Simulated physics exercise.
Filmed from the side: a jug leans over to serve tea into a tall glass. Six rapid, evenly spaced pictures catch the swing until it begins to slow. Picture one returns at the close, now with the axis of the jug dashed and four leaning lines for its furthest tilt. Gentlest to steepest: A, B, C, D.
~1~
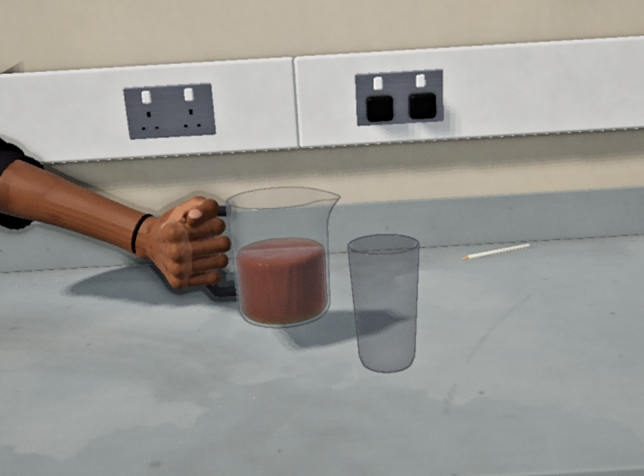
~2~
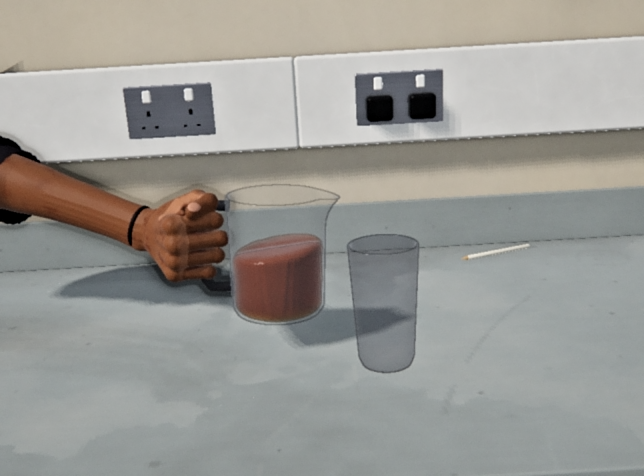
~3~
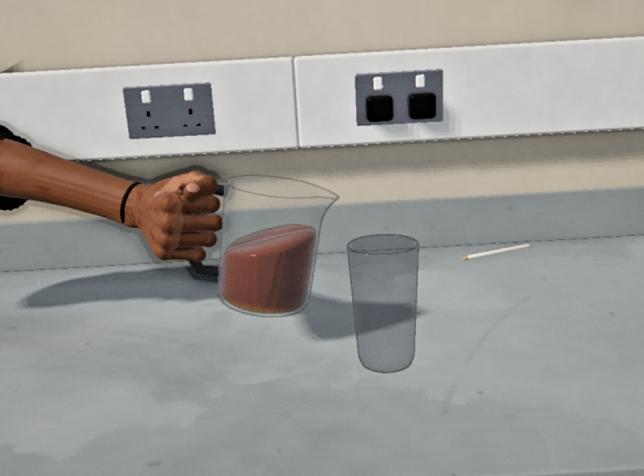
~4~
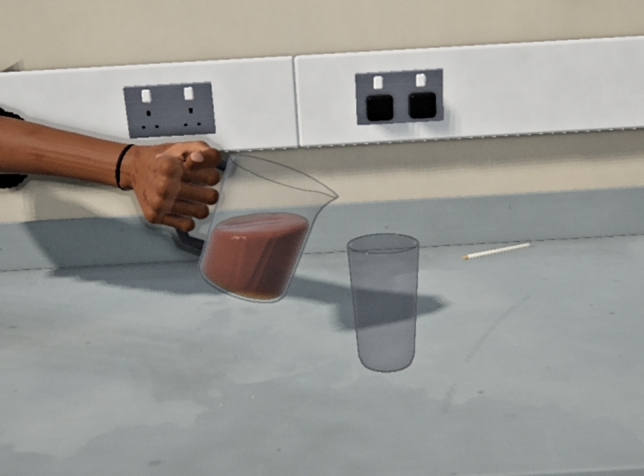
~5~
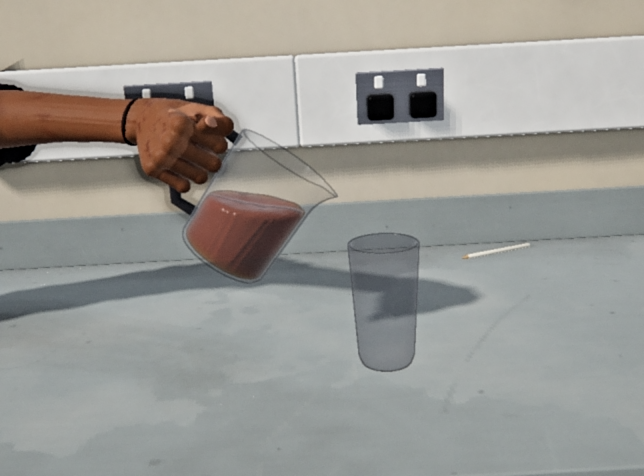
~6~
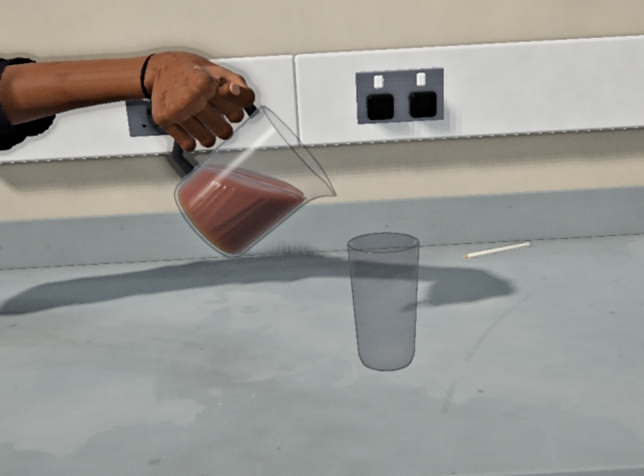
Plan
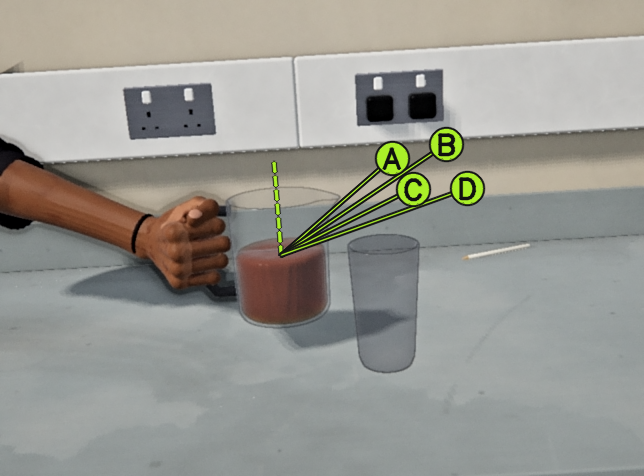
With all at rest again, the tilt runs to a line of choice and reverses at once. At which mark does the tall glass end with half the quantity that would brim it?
Mark D does it best.
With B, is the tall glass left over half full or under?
Under half.
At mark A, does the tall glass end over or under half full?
Under.
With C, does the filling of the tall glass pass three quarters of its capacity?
No.
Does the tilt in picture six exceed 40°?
Yes.
On the marked copy, A at (379, 169); B at (432, 153); C at (397, 196); D at (451, 193).
With A, the tall glass ends with about 6 % of what it can hold.
With B, the tall glass ends with about 17 % of what it can hold.
With C, the tall glass ends with about 34 % of what it can hold.
With D, the tall glass ends with about 50 % of what it can hold; 3 % of the tea is spilt.
